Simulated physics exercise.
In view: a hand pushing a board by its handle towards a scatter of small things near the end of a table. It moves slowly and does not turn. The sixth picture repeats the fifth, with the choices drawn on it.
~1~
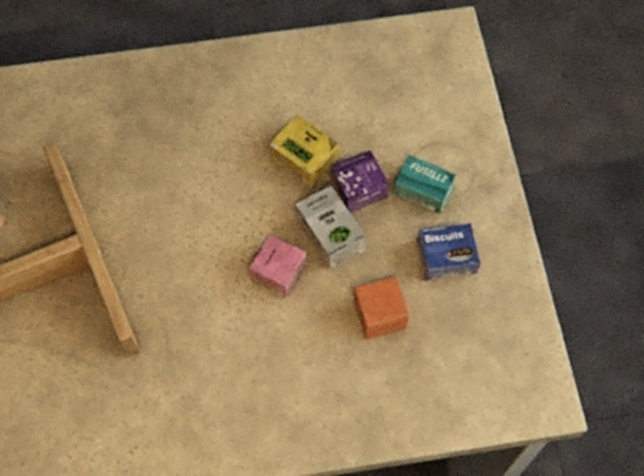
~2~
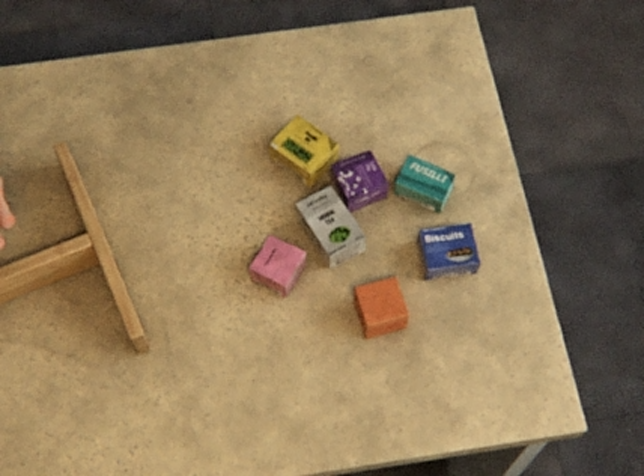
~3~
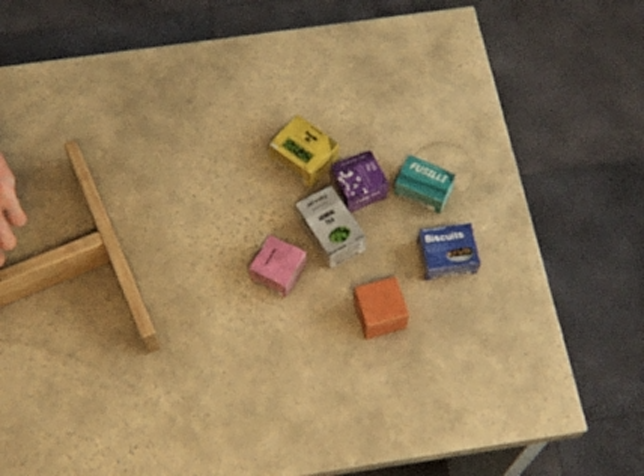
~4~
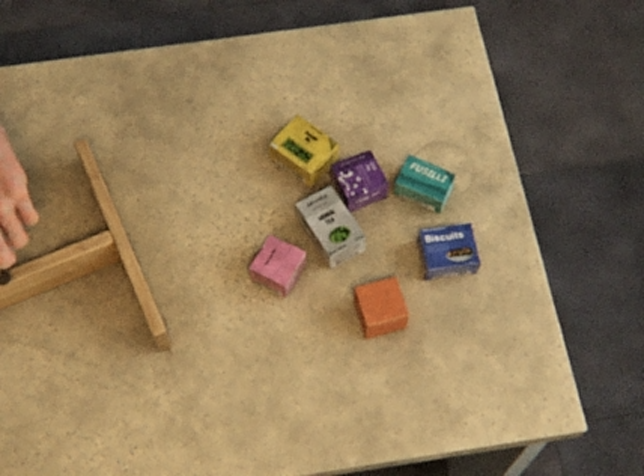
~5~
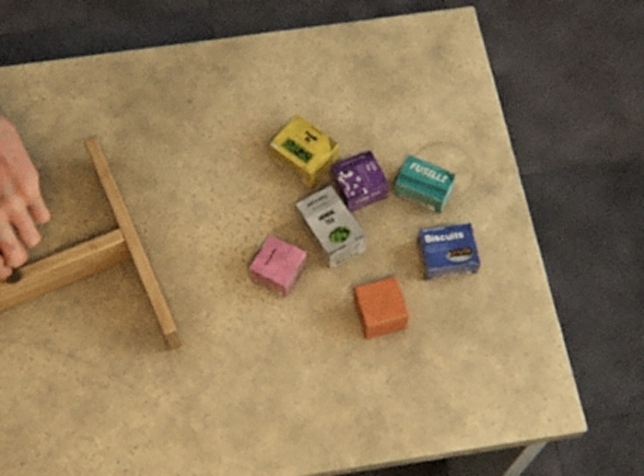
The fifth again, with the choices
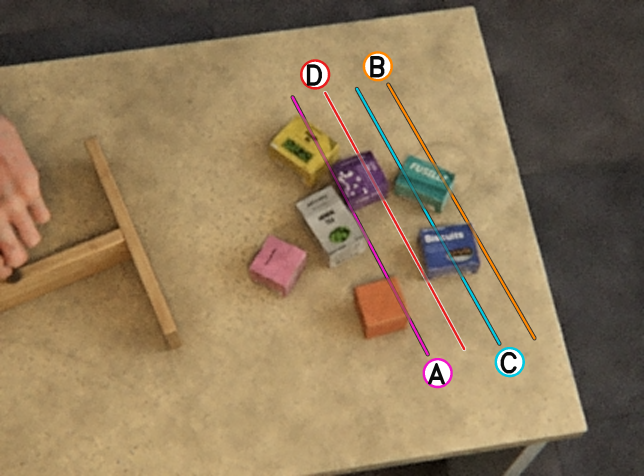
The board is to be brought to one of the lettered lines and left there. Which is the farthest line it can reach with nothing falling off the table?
Nothing falls up to C.
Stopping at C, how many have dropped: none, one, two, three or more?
By then, none.
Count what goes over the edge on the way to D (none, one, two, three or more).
The count is none.
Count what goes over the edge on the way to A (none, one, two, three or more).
In all, none.
On the marked copy, A at (356, 218); B at (457, 204); C at (424, 209); D at (391, 213).
Taking C. A third of the way, board (236, 216); pink packet (294, 263); blue packet (448, 252).
Two thirds of the way, board (342, 201); turquoise packet (435, 178); purple box (389, 159).
When it is over, board (422, 190); turquoise packet (501, 151); blue packet (517, 233); nothing has fallen.
As for the rest, A is safe but short; B drops the blue packet and turquoise packet; D is safe but short.
